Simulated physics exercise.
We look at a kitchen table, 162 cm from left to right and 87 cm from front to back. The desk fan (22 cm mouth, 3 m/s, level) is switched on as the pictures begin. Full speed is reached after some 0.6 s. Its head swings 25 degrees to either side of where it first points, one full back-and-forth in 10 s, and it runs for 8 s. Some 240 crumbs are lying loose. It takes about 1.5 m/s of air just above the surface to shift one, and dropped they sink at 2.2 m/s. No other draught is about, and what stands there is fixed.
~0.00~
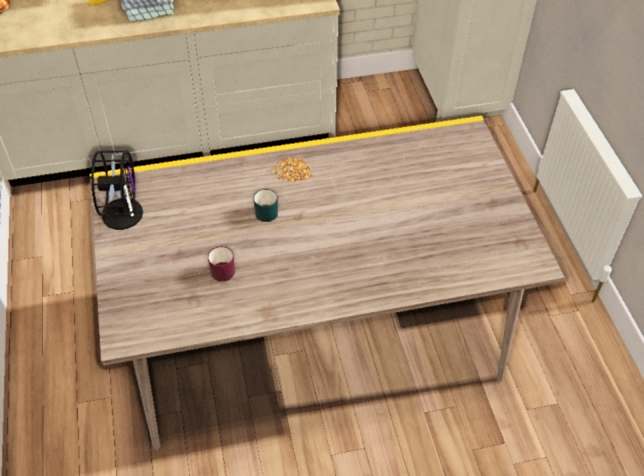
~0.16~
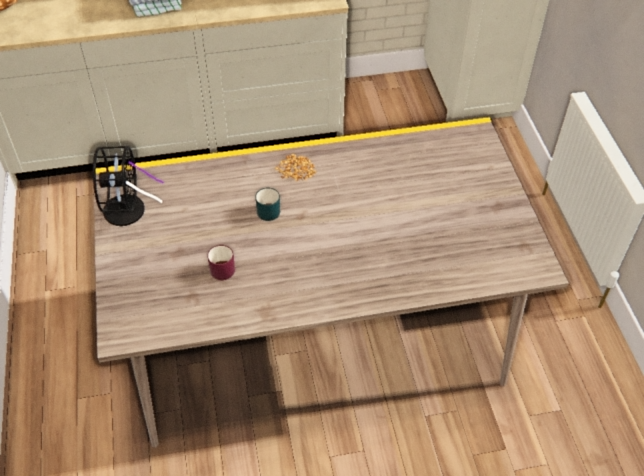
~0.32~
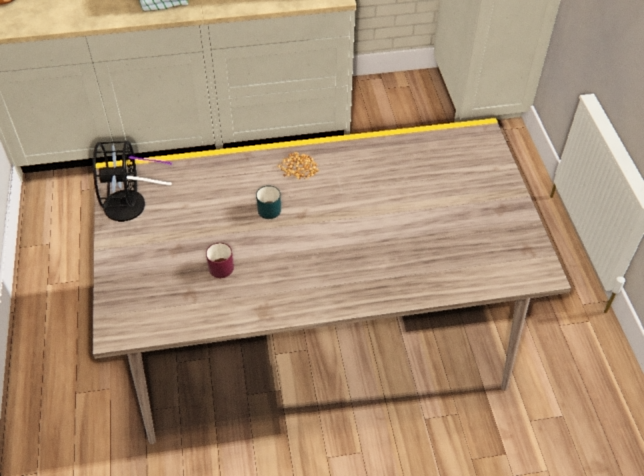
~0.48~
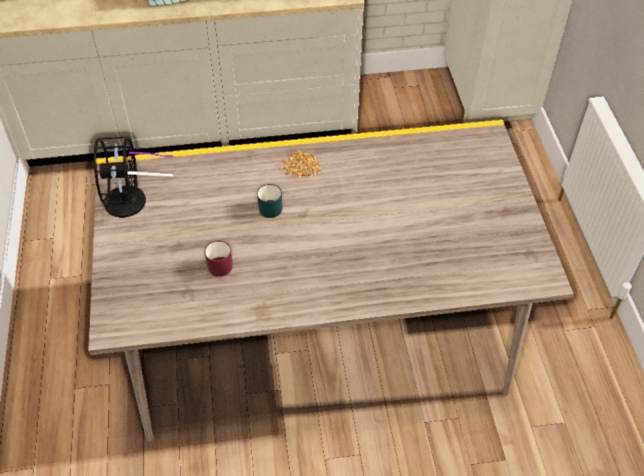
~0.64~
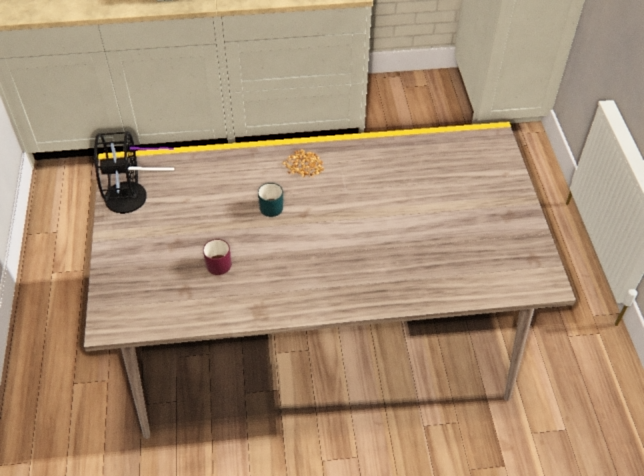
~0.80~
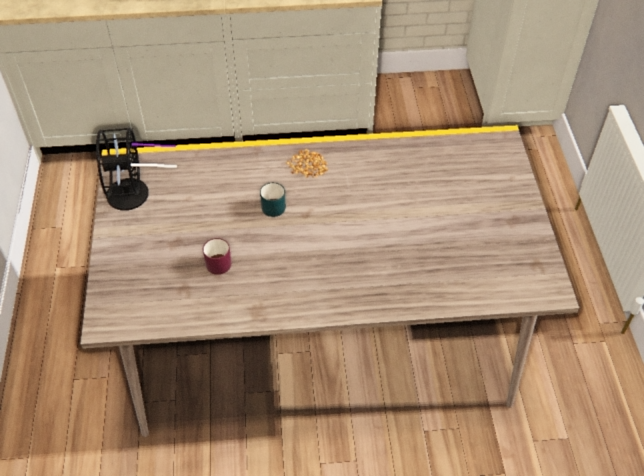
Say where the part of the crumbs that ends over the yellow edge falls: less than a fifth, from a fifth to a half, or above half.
The share over the yellow edge is from a fifth to a half.
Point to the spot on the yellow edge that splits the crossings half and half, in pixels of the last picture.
Around (403, 133).
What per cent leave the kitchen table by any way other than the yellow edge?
About 60 %.
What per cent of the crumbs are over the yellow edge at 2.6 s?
Near 30 %.
After 1.6 s, 87 % are still on the top, 12 % are over the yellow edge; the middle of those left on the top is near (393, 169).
After 2.6 s, 39 % are still on the top, 29 % are over the yellow edge; the middle of those left on the top is near (457, 173).
After 4.4 s, 31 % are still on the top, 35 % are over the yellow edge; the middle of those left on the top is near (461, 178).
After 8.0 s, at the end, 36 % are over the yellow edge.
